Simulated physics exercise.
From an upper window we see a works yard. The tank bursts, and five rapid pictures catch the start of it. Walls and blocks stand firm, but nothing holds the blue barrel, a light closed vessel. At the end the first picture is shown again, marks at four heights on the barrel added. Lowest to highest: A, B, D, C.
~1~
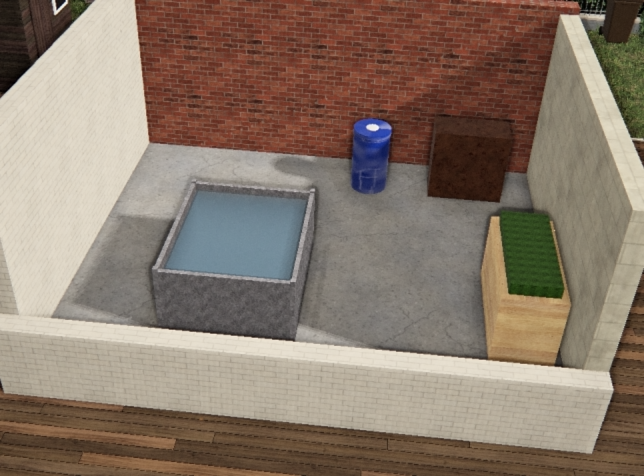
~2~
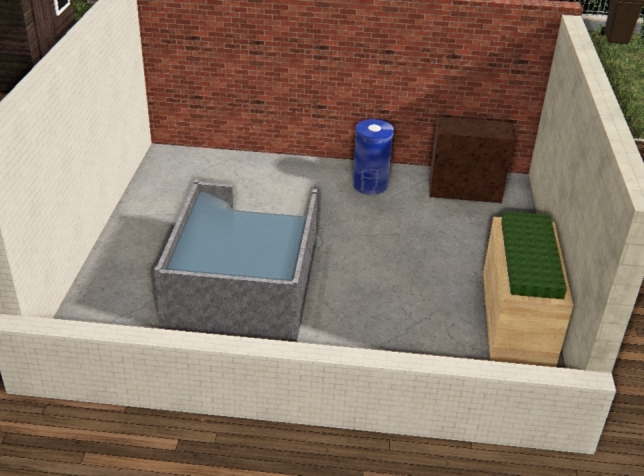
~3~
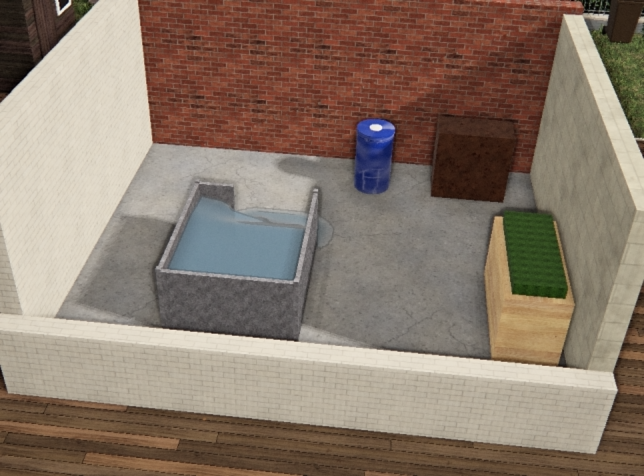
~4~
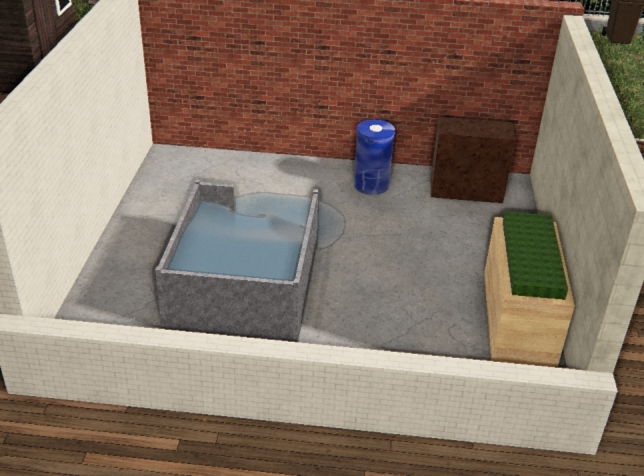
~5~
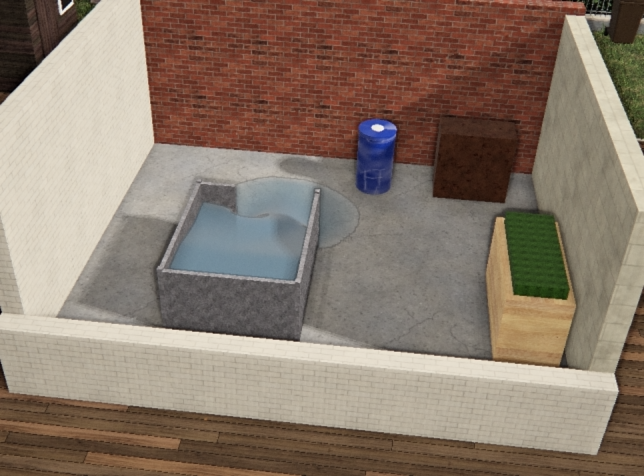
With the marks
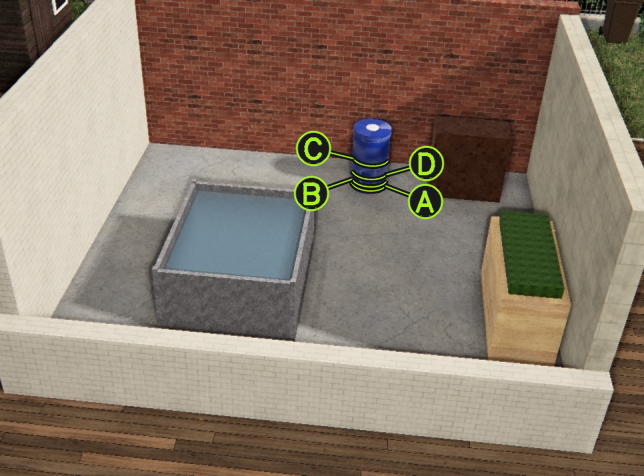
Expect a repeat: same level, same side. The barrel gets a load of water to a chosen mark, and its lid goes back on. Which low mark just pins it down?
Take C.
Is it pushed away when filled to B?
Yes.
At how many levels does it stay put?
One.
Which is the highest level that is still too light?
The answer is D.
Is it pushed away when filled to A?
Yes.
On the marked copy, A at (367, 190); B at (368, 186); C at (369, 166); D at (368, 179); from the bottom up A, B, D, C.
With A, it is pushed about its own width away.
With B, it is pushed about its own width away.
With C, it does not move.
With D, it is pushed about its own width away.
